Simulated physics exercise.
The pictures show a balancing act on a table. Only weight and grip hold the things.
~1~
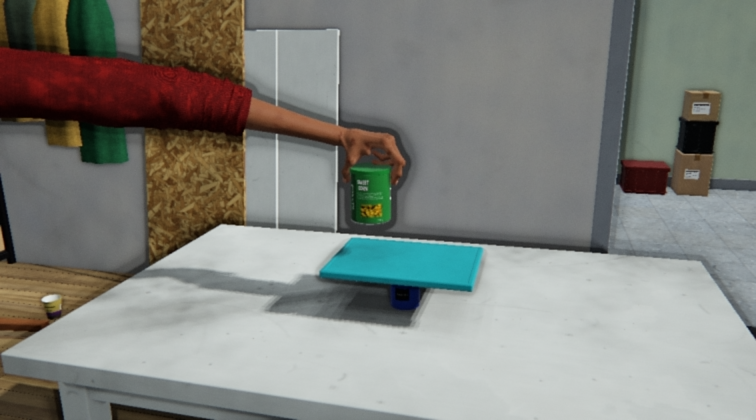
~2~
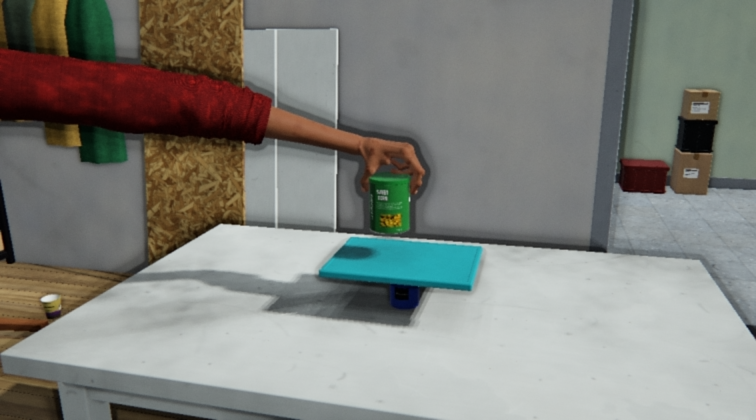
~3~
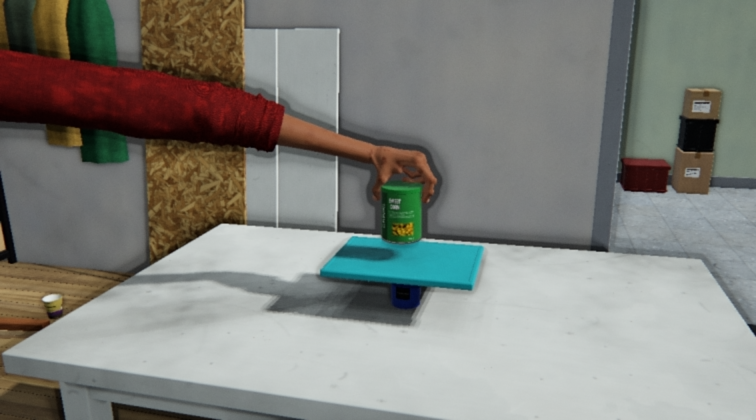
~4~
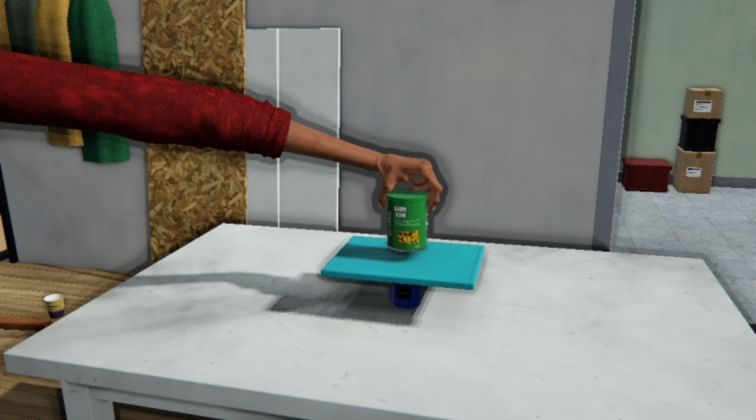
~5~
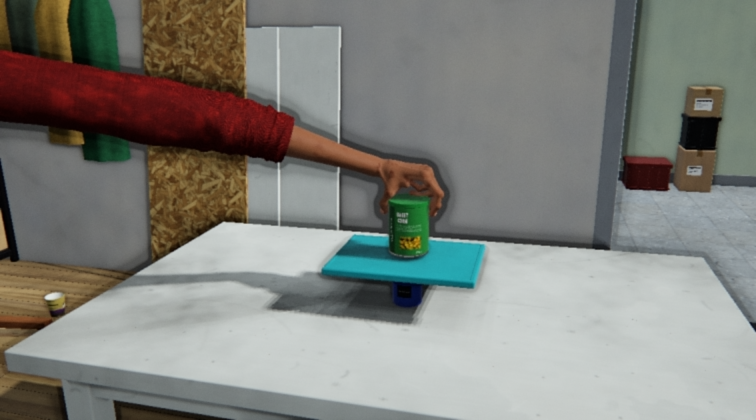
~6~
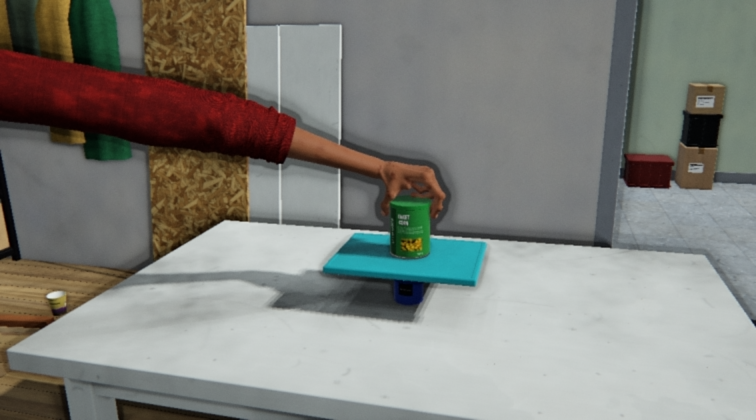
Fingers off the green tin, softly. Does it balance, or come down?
Here the stack holds.
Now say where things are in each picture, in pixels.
The first frame shows coming down; green tin (371, 194); turquoise lid (405, 261).
The second frame shows coming down; green tin (390, 203); turquoise lid (405, 261).
The third frame shows coming down; green tin (401, 212); turquoise lid (406, 260).
The fourth frame shows coming down; green tin (407, 219); turquoise lid (407, 260).
The fifth frame shows coming down; green tin (409, 225); turquoise lid (407, 258).
The sixth frame shows in place under the hand; green tin (410, 227); turquoise lid (409, 257).
Then, 0.30 s past the last view, nothing moves.
Then, 0.70 s past the last view, green tin resting near (410, 227).
Finally, all 3 still in place. Final places as the last picture's camera would see them, green tin near (410, 227). The stack stays up.
